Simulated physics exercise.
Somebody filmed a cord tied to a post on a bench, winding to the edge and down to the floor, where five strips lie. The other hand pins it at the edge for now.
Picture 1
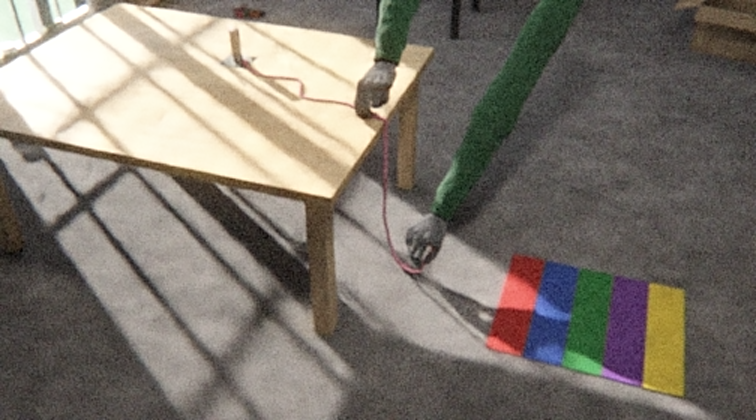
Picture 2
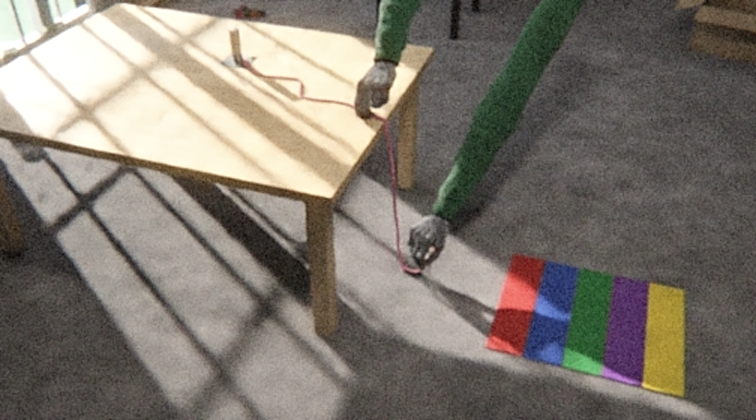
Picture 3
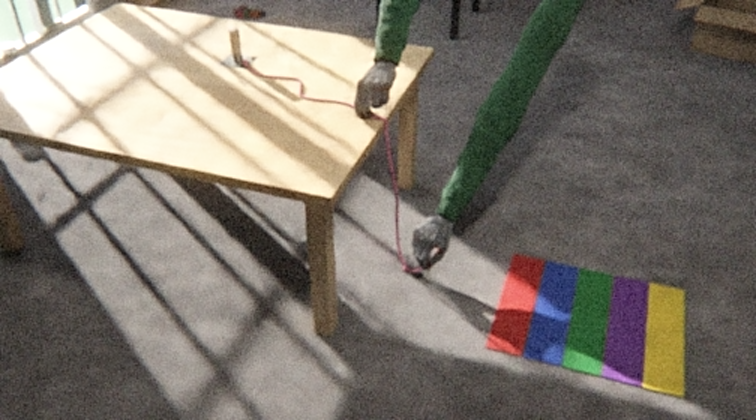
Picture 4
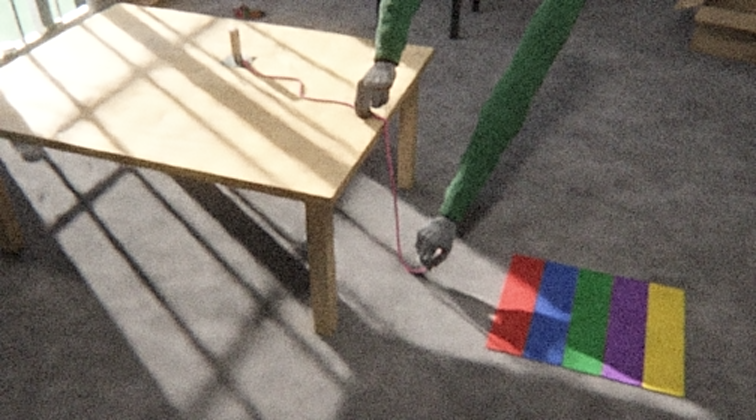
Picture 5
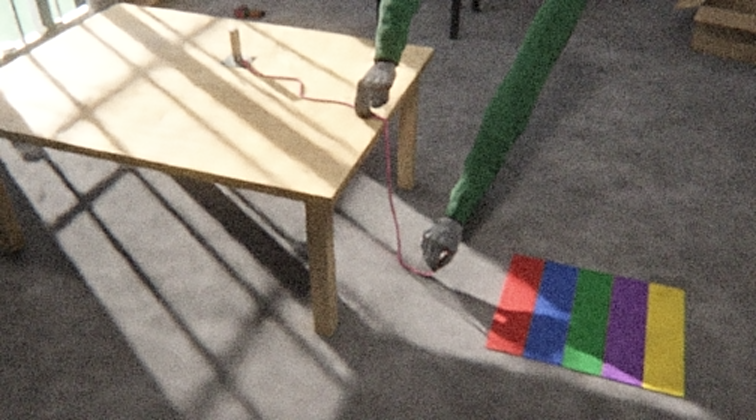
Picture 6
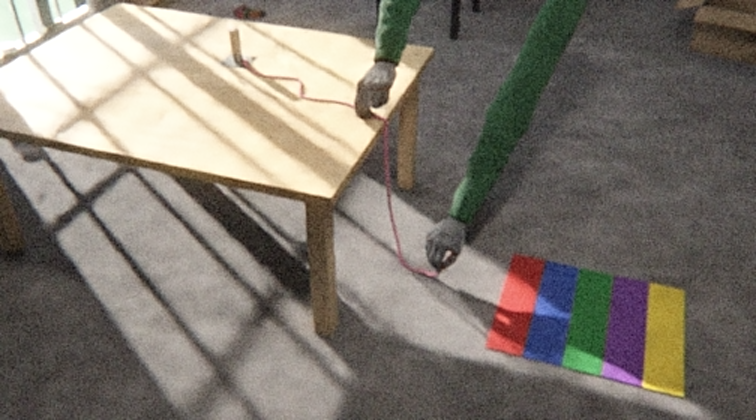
A dark gray hand on a green-sleeved arm, low beside a pale wooden table, shifts slightly rightward with the lower end of a thin reddish cord, while a second hand stays at the table's edge, pressing the cord. Seen from above, the table stands on gray carpet, the cord winding from a small post. Red, blue, green, purple and yellow strips lie at right, motionless, as the camera stays still.
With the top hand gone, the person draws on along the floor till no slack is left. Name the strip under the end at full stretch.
The end stops over the blue strip.
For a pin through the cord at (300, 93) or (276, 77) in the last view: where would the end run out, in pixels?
About (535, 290) and (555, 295).
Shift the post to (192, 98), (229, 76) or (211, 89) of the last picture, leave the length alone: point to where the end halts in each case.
Near (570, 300), (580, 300) and (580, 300).
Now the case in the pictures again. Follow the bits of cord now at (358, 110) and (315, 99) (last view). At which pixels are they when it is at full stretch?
At (385, 109), then (343, 95).
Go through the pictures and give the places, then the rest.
In the first frame, end (422, 264); red (508, 333); blue (546, 342); green (584, 351); purple (623, 361); yellow (664, 371).
In the second frame, end (425, 265); cord through (254, 72) (300, 89) (349, 105) (388, 142) (394, 200) (400, 254).
In the third frame, end (428, 265).
In the fourth frame, end (432, 266); cord through (254, 72) (300, 89) (349, 105) (387, 142) (395, 200) (400, 255).
In the fifth frame, end (438, 268).
In the sixth frame, end (441, 268); cord through (254, 72) (300, 89) (349, 105) (385, 141) (389, 199) (400, 254).
Early on, end near (503, 282); over red.
Midway, end near (541, 291); over blue.
At the end of the slack, end near (563, 296); over blue. It gets as far as the blue strip.
